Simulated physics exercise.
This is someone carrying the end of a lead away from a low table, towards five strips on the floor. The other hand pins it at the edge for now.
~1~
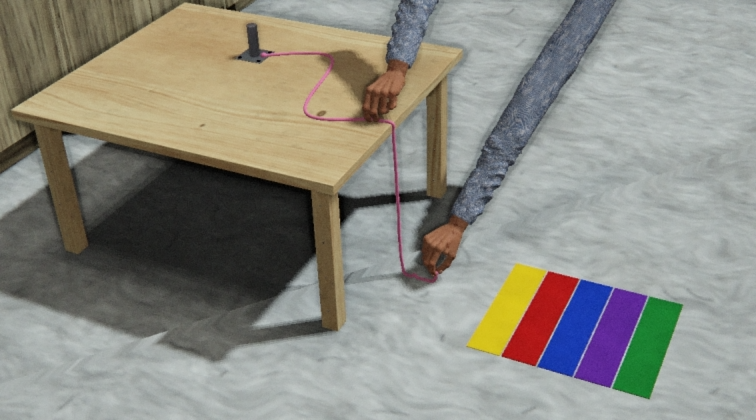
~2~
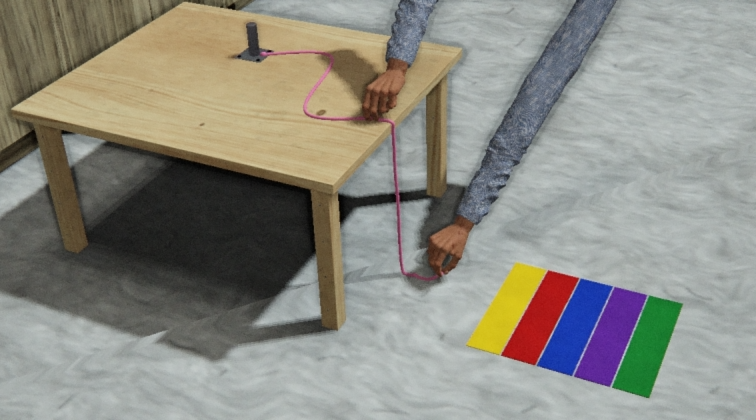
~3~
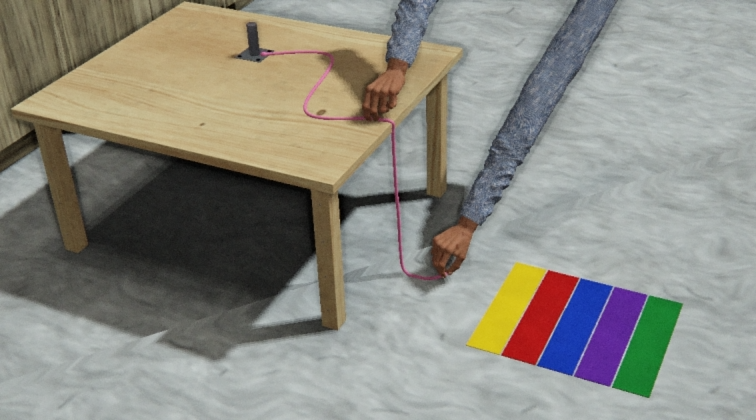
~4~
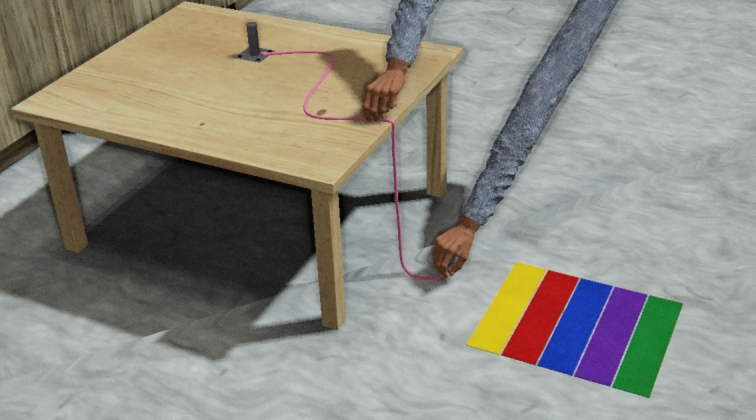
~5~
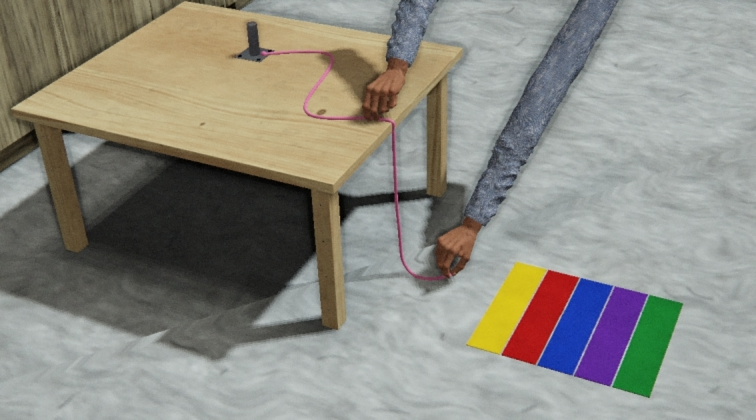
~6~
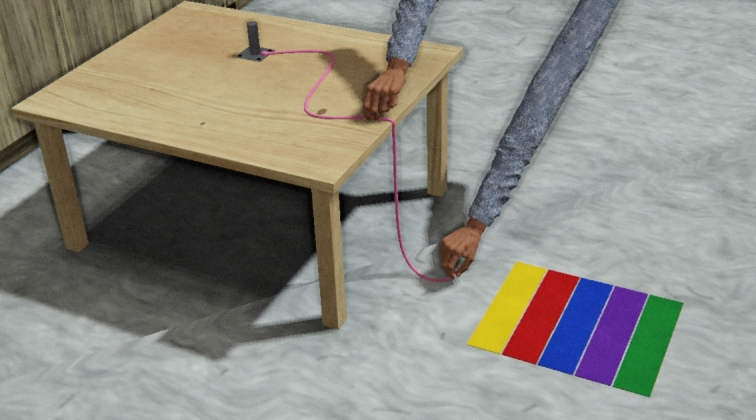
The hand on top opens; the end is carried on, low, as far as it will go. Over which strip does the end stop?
The end stops over the green strip.
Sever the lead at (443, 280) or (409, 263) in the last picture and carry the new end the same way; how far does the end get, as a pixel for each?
About (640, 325) and (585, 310).
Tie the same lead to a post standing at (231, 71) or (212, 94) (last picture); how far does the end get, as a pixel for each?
The places are (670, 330) and (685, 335).
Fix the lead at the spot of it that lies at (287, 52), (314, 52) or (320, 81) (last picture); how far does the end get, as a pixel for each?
Near (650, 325), (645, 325) and (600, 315).
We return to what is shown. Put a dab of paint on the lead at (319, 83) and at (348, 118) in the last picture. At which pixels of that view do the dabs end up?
They go to (363, 92) and to (448, 143).
A little later, end near (598, 313); over purple.
Next, end near (640, 324); over green.
When it is tight, end near (664, 330); over green. It gets as far as the green strip.
